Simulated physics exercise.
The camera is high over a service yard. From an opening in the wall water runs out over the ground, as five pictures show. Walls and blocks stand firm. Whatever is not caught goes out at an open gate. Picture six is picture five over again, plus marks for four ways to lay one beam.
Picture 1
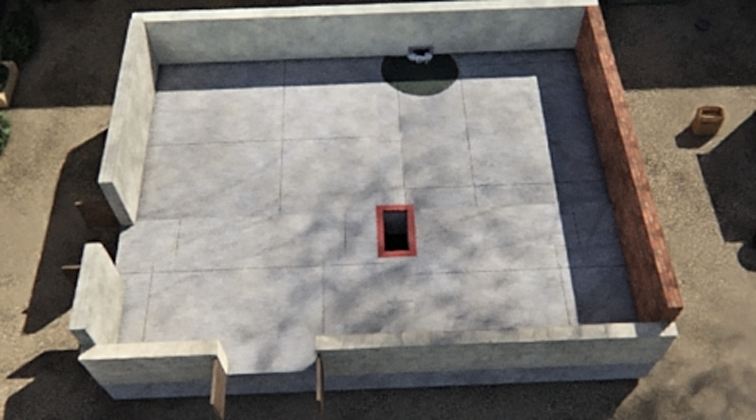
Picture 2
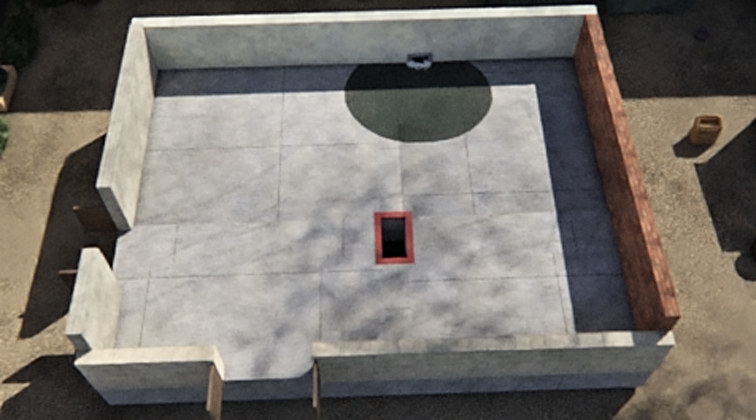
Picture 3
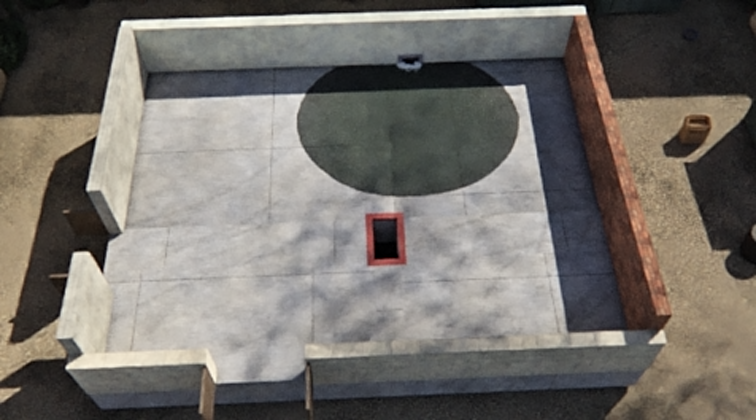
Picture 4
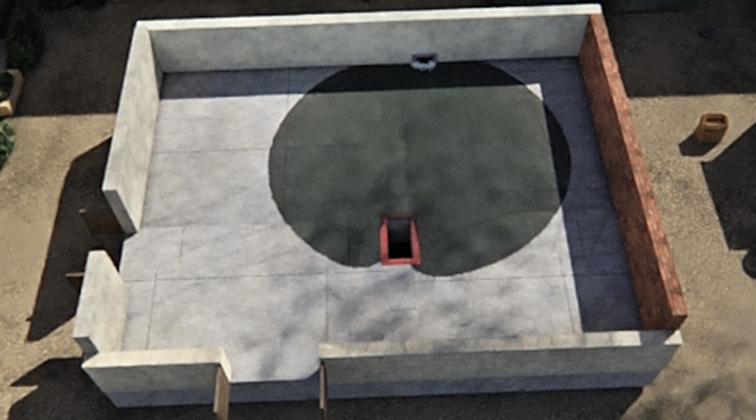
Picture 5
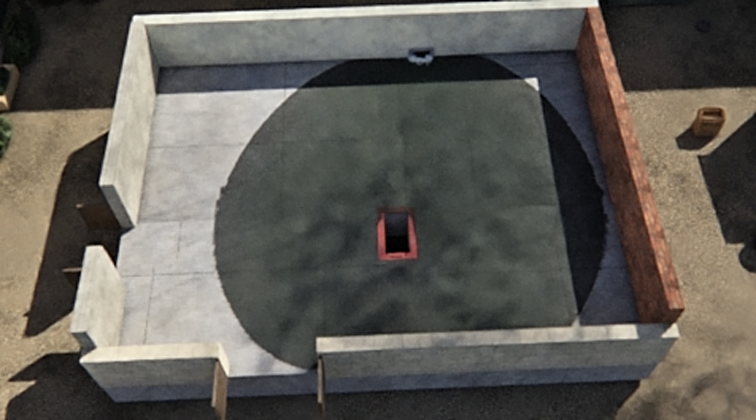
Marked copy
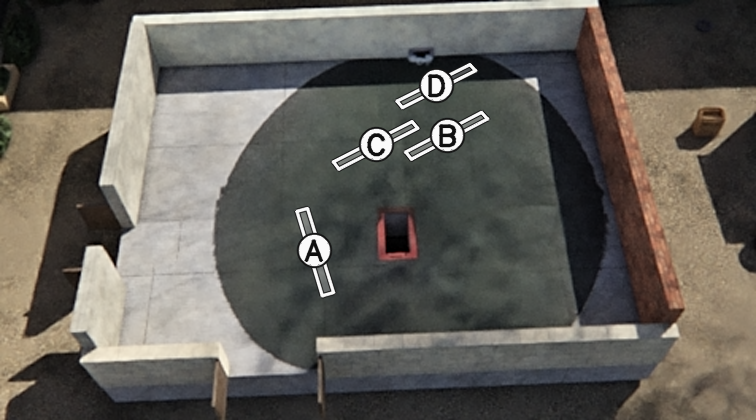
At first, a small dark wet patch lies below the outfall at the back wall of a pale walled yard seen from above. It spreads outward as a widening round stain toward the red drain pit, then surrounds the pit and covers most of the paving, reaching the right and front walls.
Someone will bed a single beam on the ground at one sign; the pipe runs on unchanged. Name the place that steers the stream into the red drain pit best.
Best: A.
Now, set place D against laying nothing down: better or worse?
Worse.
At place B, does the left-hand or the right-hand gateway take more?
More leaves on the right.
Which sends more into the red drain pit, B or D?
The answer is B.
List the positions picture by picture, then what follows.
In the first picture, outfall at (421, 51); red drain pit at (396, 231); open gate at (274, 359); open gate at (130, 254); front seen at (403, 89), 2 % of the ground wet; red drain pit still dry.
In the second picture, front seen at (383, 134), 9 % of the ground wet; red drain pit still dry.
In the third picture, front seen at (361, 186), 20 % of the ground wet; red drain pit still dry.
In the fourth picture, front seen at (430, 271), 37 % of the ground wet; red drain pit taking water.
In the fifth picture, front seen at (250, 324), 61 % of the ground wet; red drain pit taking water.
On the marked copy, A from (302, 209) to (327, 294); B from (408, 155) to (484, 115); C from (336, 165) to (414, 124); D from (399, 104) to (472, 67).
Choosing A, about 20 % of the stream goes into the red drain pit, about 75 % out by the gates.
Choosing B, about 9 % of the stream goes into the red drain pit, about 84 % out by the gates.
Choosing C, about 8 % of the stream goes into the red drain pit, about 87 % out by the gates.
Choosing D, about 5 % of the stream goes into the red drain pit, about 87 % out by the gates.
